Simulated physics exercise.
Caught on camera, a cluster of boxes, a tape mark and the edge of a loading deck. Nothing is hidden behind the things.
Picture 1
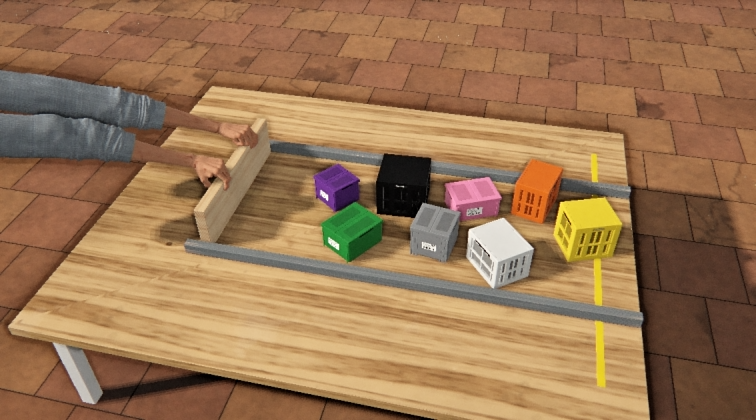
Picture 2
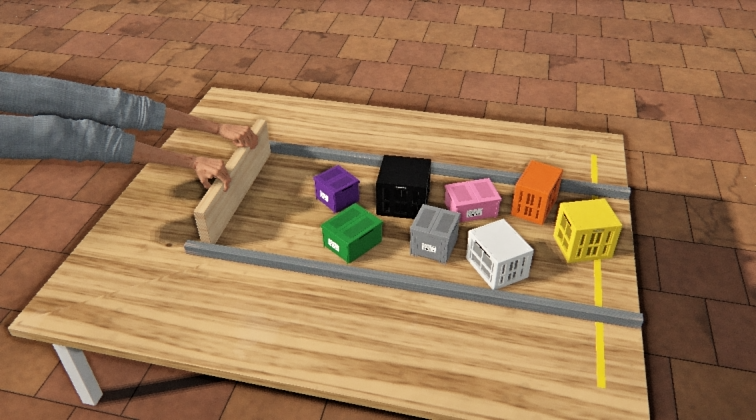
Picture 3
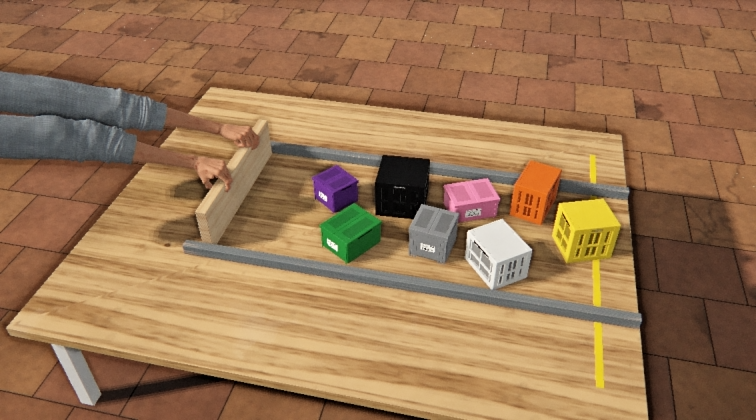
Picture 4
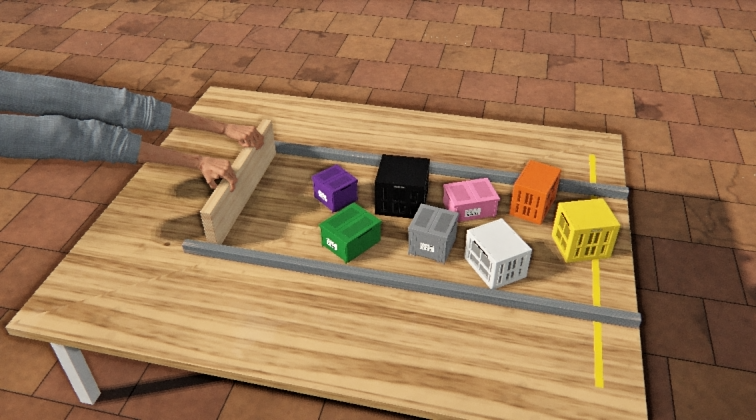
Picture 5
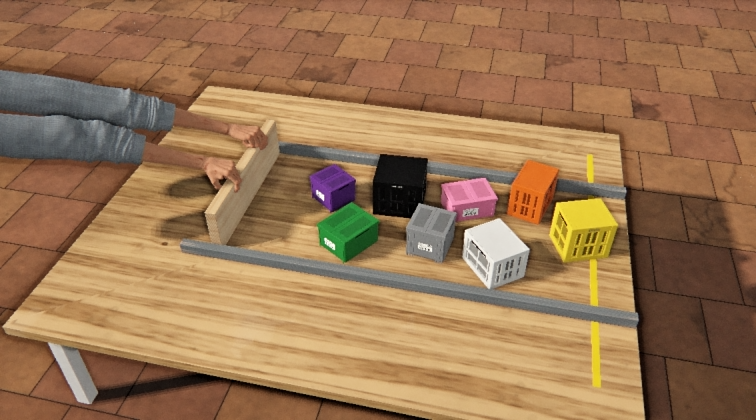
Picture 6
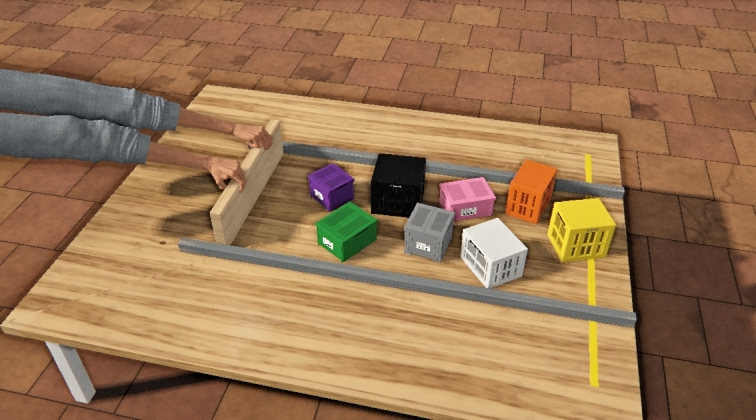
Wooden plank held by two hands inching right between metal rails on a tabletop, toward colourful crates and boxes sitting still.
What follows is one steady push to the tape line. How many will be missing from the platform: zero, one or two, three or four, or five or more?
As it turns out, the number that fall off is five or more.
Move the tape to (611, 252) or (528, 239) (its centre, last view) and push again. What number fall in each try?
In that order 8 and 3.
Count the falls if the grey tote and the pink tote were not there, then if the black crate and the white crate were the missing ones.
The counts: 4 and 3.
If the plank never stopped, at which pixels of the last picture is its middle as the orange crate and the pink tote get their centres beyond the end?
At (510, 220) for the orange crate; at (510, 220) for the pink tote.
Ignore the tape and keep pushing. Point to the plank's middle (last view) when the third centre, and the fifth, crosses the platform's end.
First at (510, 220), next at (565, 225).
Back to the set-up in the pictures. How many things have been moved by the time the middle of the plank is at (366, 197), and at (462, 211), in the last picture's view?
At the one place 4, at the other 8.
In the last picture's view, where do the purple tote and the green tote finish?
Near (611, 225) and (616, 266).
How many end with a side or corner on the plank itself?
It touches 2.
Soon after, none off yet; yellow crate at rest near (580, 230); orange crate at rest near (531, 191); white crate at rest near (493, 253).
Then, none off yet; yellow crate moved about its own width near (633, 246); orange crate moved well along near (608, 196); white crate moved about its own width near (571, 275).
By the end, the number that fall off is five or more; fallen, black crate, grey tote, pink tote, white crate, orange crate and yellow crate.
